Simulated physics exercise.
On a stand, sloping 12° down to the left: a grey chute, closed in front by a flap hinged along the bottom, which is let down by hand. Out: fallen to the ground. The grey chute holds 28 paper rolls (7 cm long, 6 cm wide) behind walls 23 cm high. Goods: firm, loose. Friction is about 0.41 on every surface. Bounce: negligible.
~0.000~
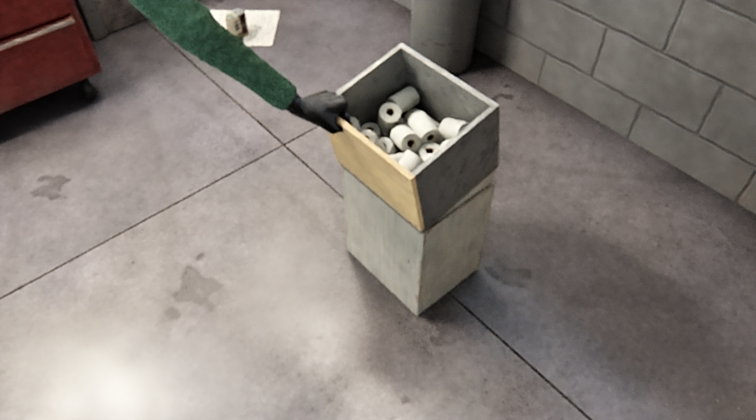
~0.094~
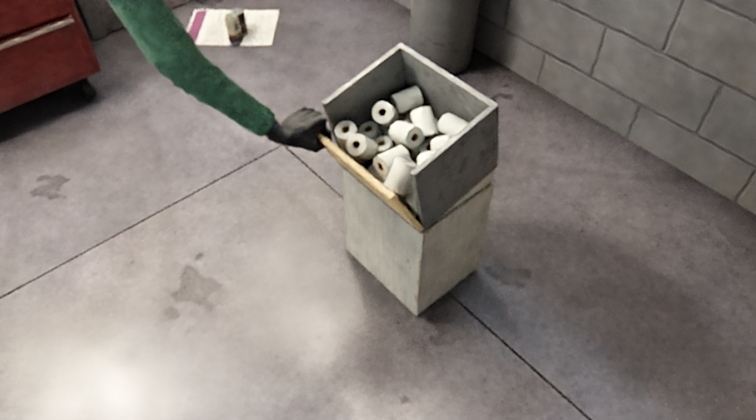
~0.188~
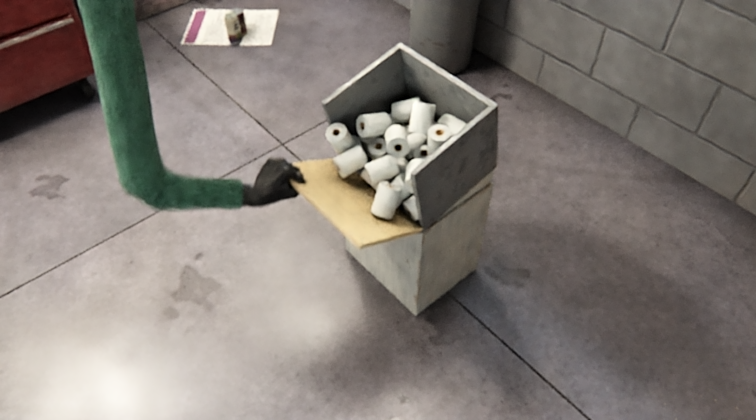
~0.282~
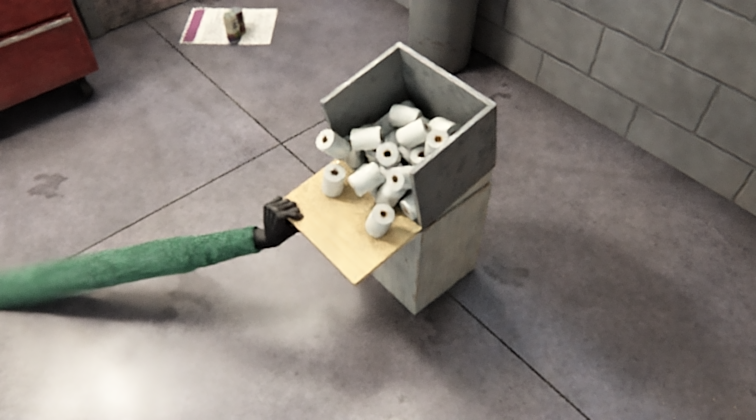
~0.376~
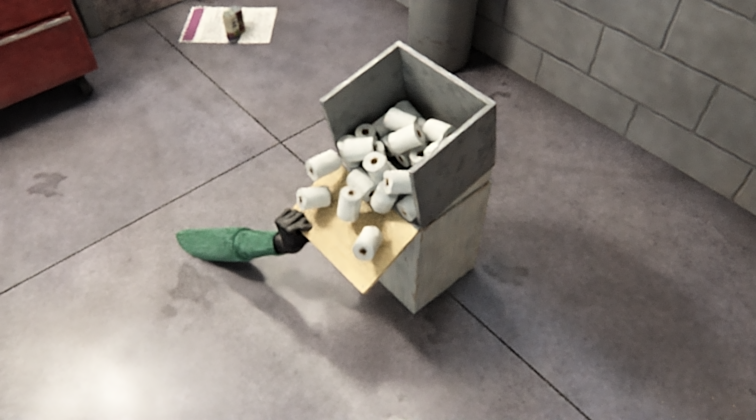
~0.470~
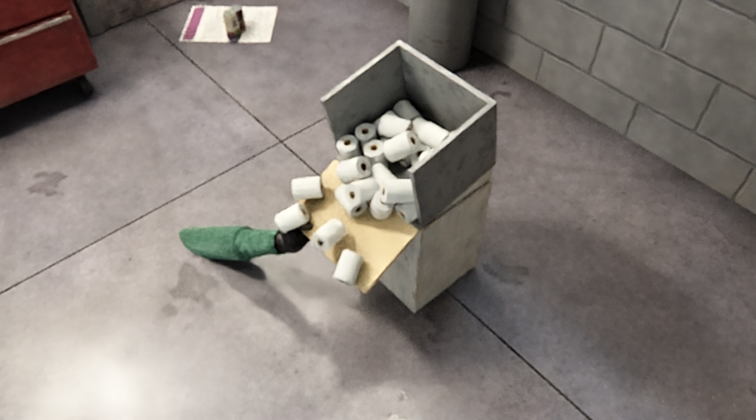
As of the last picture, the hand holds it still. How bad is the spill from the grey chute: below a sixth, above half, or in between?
Honestly, more than one half comes out.
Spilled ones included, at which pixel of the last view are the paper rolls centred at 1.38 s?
Centre: About (341, 214) px.
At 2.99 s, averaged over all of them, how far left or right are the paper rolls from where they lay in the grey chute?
About 52 cm left.
After 0.87 s, the grey chute is down by 9 of 28.
After 1.38 s, the grey chute is down by 12 of 28.
After 2.08 s, the grey chute is down by 18 of 28.
When it is over (at 2.99 s), the grey chute is down by 18 of 28. Asked share, 18 of 28, 64 per cent.
